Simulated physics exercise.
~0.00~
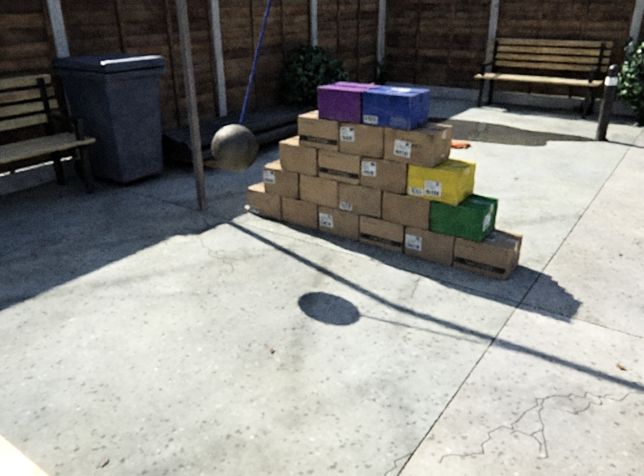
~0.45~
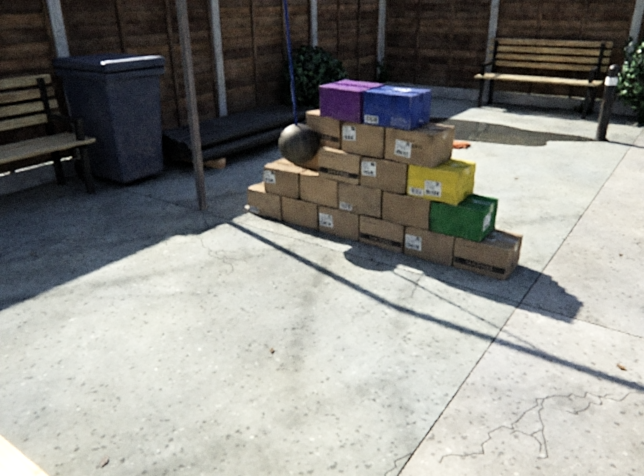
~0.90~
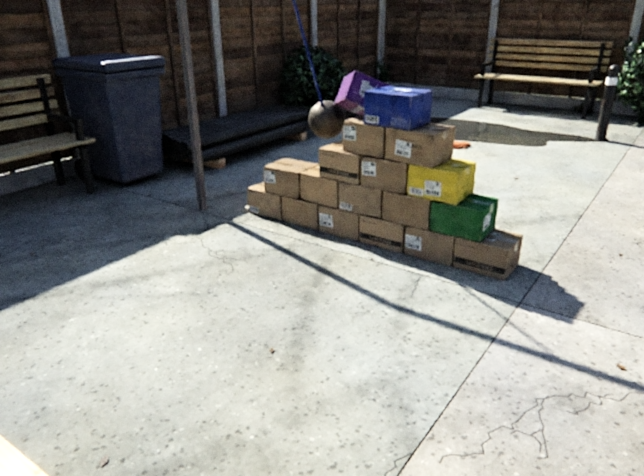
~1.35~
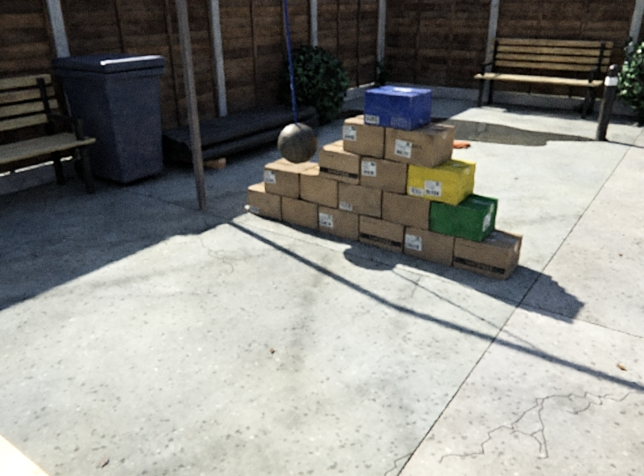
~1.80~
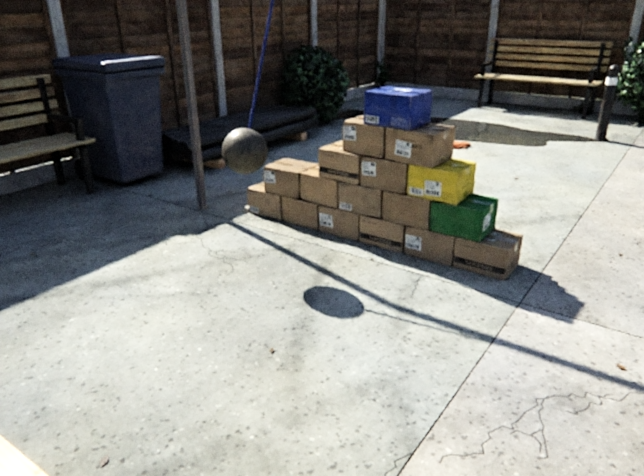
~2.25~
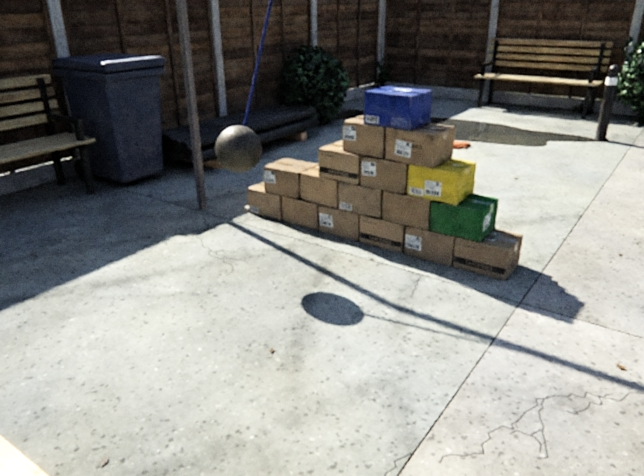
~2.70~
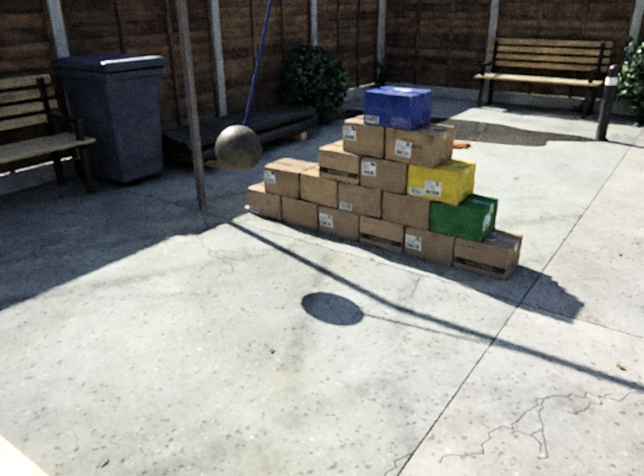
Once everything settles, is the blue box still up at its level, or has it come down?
The blue box is still up at its level, sitting on top of the stack.
A hanging ball knocks the purple box off the stack, then swings back; the blue stays.
